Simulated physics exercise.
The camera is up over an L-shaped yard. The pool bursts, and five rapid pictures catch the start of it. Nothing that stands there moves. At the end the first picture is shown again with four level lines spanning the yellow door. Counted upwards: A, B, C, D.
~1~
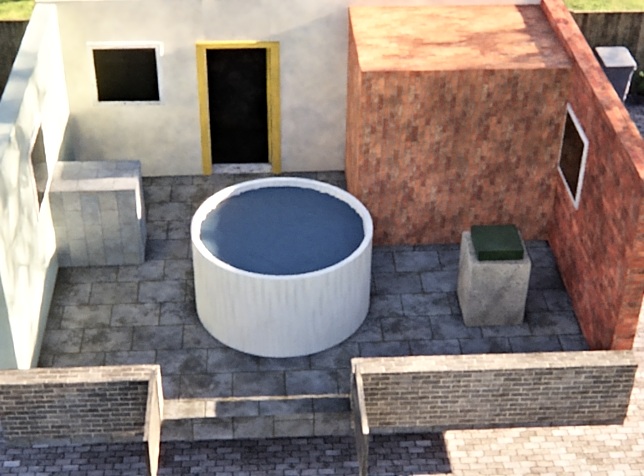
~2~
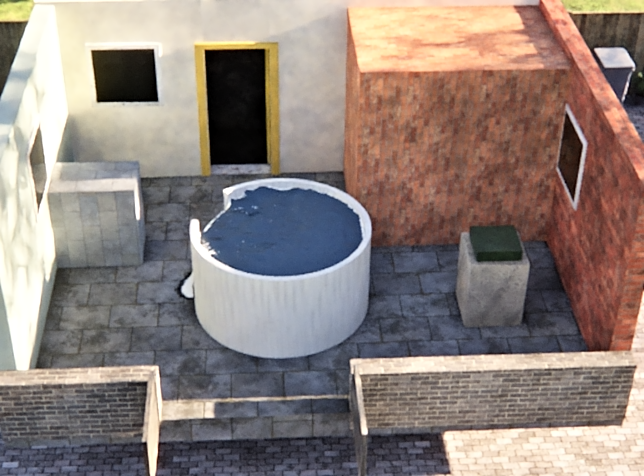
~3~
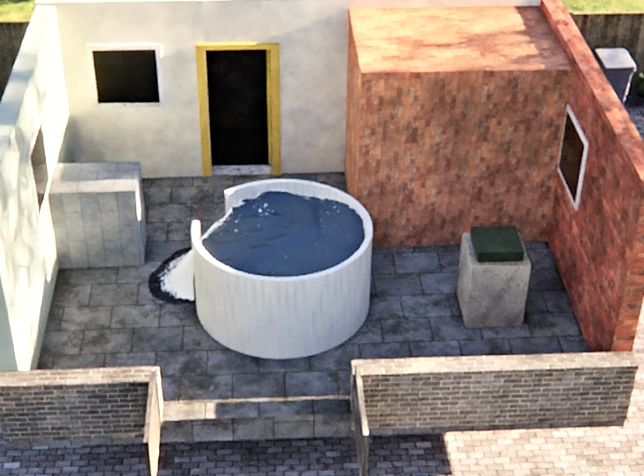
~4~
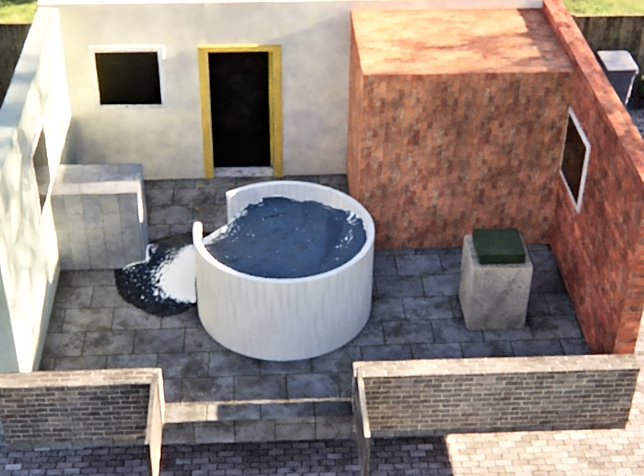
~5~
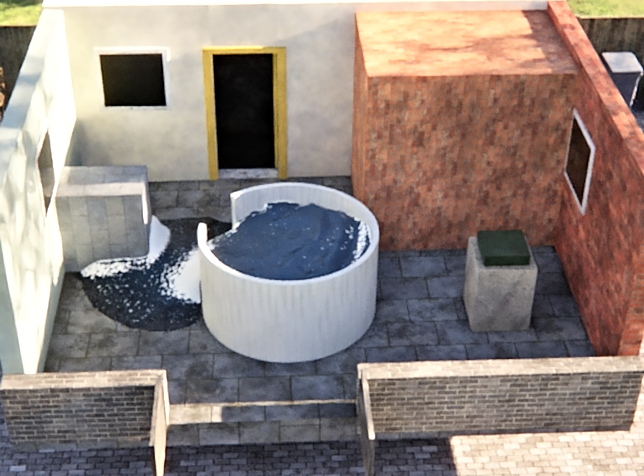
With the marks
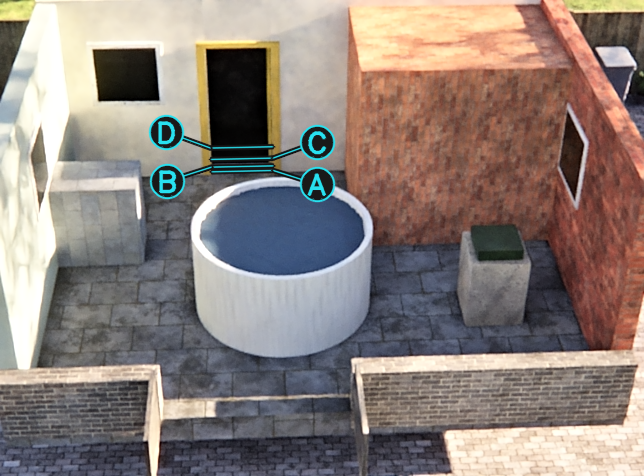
Dark water in a round white pool broke out through a gap in its left side, foaming as it poured onto the paved yard, then spread leftward in a widening puddle around the pale block.
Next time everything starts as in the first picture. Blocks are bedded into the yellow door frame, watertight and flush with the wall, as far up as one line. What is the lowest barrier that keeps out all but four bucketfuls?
Go for C.
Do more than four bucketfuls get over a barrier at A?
Yes, that goes wrong.
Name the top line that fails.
B it is.
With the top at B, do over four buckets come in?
Yes.
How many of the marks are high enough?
Two of them.
On the marked copy, A at (242, 171); B at (242, 166); C at (242, 158); D at (241, 147); from the bottom up A, B, C, D.
If A is chosen, dozens of bucketfuls pour in.
If B is chosen, about 11 bucketfuls get in.
If C is chosen, a splash gets over, under a bucket.
If D is chosen, nothing gets over.
